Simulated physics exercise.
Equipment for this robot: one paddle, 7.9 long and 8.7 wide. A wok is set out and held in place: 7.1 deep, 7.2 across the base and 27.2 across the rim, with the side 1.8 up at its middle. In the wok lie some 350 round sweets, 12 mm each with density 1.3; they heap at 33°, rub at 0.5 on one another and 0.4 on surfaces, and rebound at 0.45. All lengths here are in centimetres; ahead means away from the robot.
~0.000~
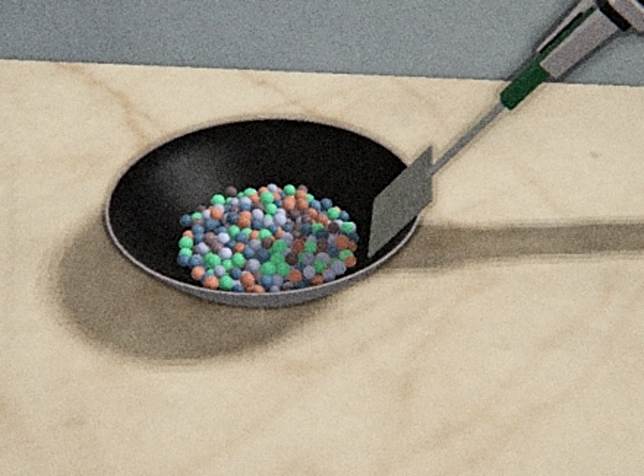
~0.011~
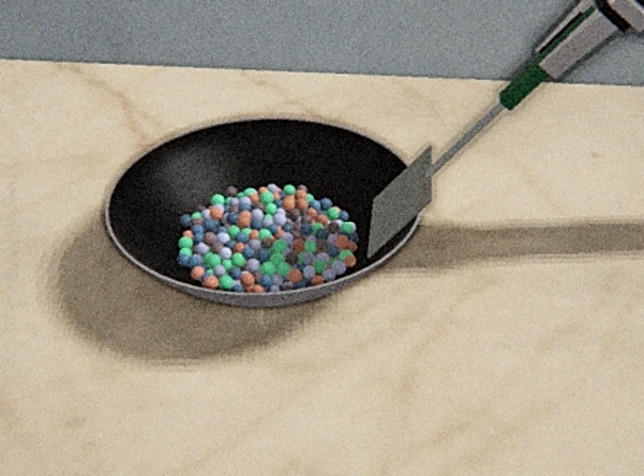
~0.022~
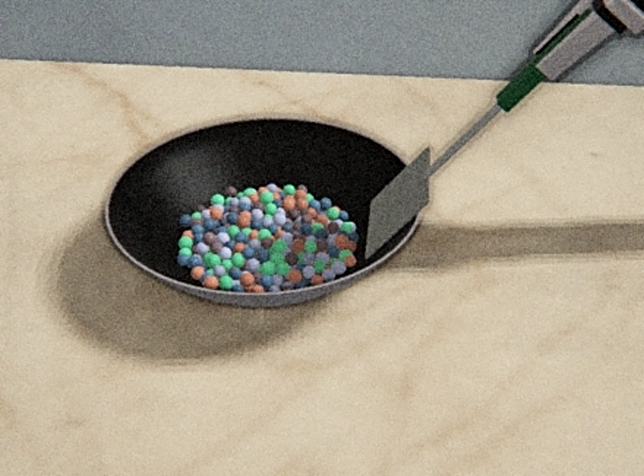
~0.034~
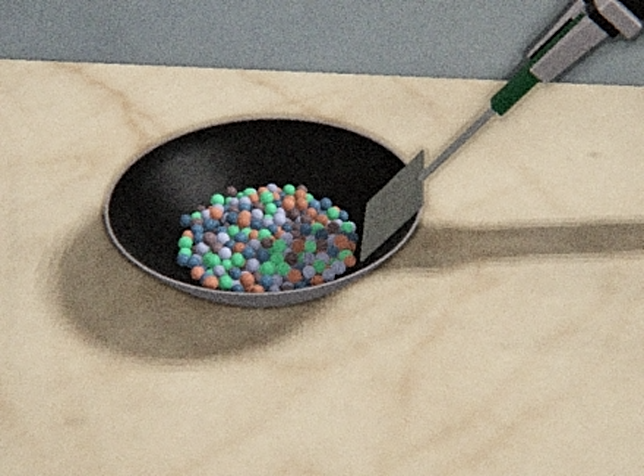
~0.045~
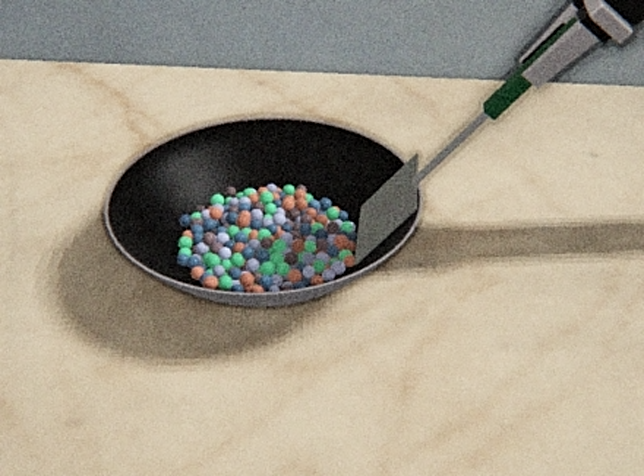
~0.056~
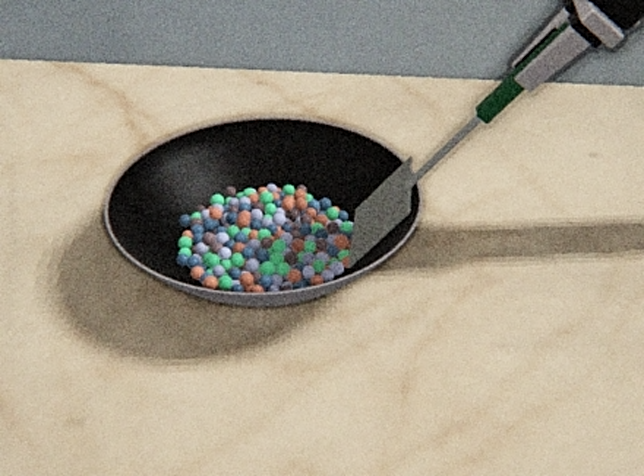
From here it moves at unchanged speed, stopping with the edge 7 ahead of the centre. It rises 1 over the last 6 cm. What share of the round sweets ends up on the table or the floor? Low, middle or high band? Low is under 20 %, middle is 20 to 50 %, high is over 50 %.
Low band.
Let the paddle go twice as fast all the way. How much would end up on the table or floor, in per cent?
I'd say close to 25 per cent.
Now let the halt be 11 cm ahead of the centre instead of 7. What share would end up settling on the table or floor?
Roughly 40 %.
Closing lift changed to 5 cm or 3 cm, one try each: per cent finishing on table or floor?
Result: Approx. 0 % and 0 %, one try each.
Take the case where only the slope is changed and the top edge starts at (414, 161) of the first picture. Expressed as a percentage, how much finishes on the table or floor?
Near 5 in a hundred.
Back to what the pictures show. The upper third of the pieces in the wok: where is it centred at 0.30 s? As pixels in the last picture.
Centre: Roughly (172, 207) in the last picture.
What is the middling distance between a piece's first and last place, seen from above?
Some 7 centimetres.
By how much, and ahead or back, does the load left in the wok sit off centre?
About 5.0 centimetres ahead.
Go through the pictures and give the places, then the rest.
In the first frame, paddle top edge at (432, 171), sloping 52°; upper third of the load around (268, 230), from x 185 to 355, top at y 190; 350 in the wok.
In the second frame, paddle top edge at (431, 171), sloping 52°; upper third of the load around (268, 230), from x 185 to 355, top at y 190.
In the third frame, paddle top edge at (429, 173), sloping 52°; upper third of the load around (267, 230), from x 185 to 350, top at y 190.
In the fourth frame, paddle top edge at (423, 176), sloping 52°; upper third of the load around (267, 230), from x 185 to 350, top at y 190.
In the fifth frame, paddle top edge at (417, 179), sloping 52°; upper third of the load around (267, 230), from x 185 to 350, top at y 190.
In the sixth frame, paddle top edge at (411, 183), sloping 52°; upper third of the load around (267, 230), from x 185 to 350, top at y 190; 350 in the wok.
After 0.18 s, sloping 52°, highest piece 5 above the table; 350 in the wok.
After 0.30 s, sloping 52°, highest piece 7 above the table; 350 in the wok.
After 0.56 s, sloping 52°, highest piece 9 above the table; 324 in the wok, 22 on the table or floor, 4 on the blade or in flight.
After 1.61 s, sloping 52°, highest piece 8 above the table; 324 in the wok, 26 on the table or floor.
At rest, 324 in the wok, 26 on the table or floor. That is 7 % on the table or floor.
